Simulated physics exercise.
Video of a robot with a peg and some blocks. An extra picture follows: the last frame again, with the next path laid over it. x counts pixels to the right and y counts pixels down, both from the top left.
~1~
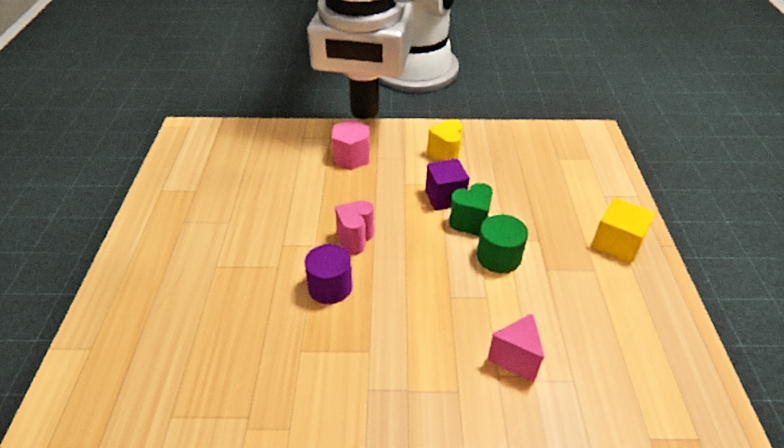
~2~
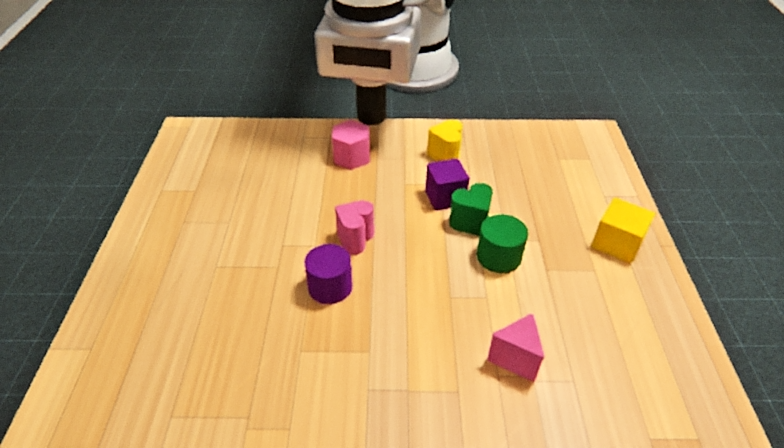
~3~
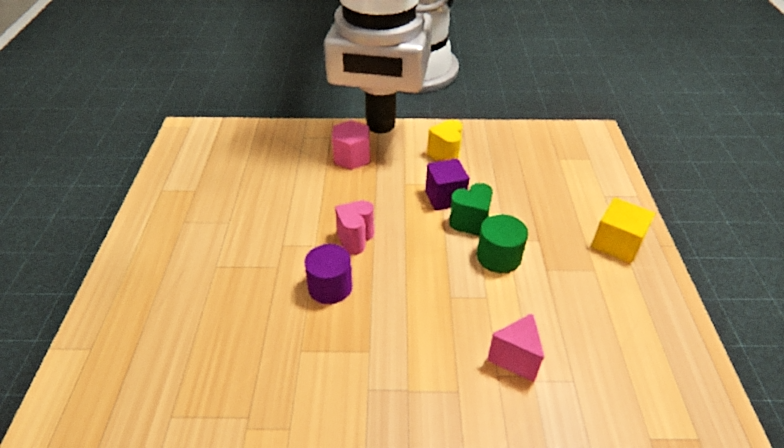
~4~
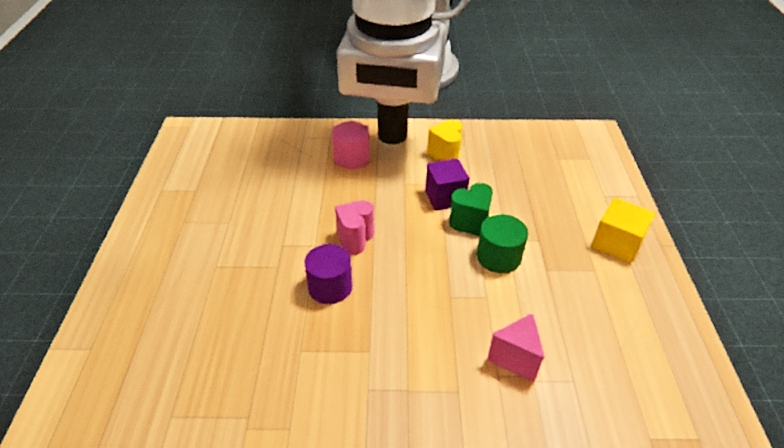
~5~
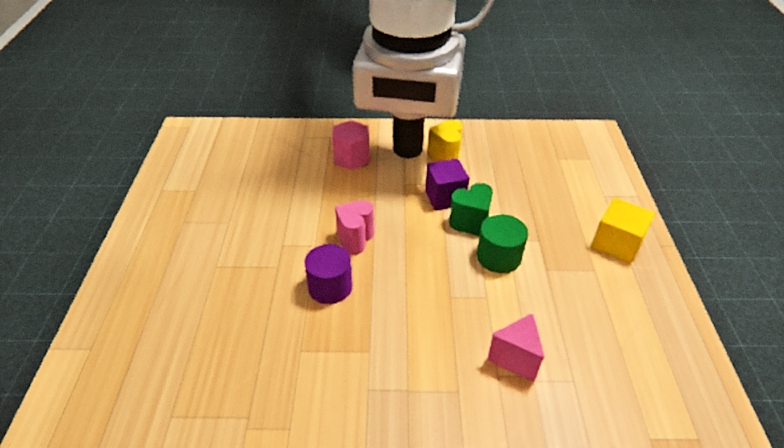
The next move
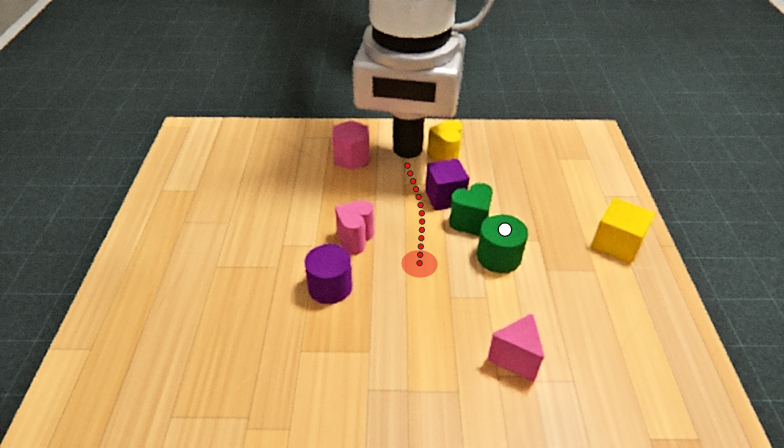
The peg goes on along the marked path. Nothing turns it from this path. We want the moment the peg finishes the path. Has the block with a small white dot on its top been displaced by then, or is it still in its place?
Once the path is done, it remains where it sat before.
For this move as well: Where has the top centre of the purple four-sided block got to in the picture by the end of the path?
By then it is at (460, 187).
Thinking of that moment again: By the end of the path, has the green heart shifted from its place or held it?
The result: It moves.
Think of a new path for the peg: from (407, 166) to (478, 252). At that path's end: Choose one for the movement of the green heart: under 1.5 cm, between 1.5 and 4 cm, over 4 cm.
It moves more than 4 cm.
Path on the board, from (407, 166) over (421, 210) to (420, 264); the dot is on the green circle.
What follows on the original path. One third of the way, peg at (419, 179); purple four-sided block at (456, 177), turned 25° anticlockwise; green heart at (478, 197).
Two thirds of the way, peg at (423, 211); purple four-sided block at (460, 187), turned 70° anticlockwise; green heart at (498, 201), turned 20° anticlockwise.
At the end, peg at (421, 248); purple four-sided block at (460, 187), turned 70° anticlockwise; green heart at (498, 201), turned 20° anticlockwise; green circle in place.
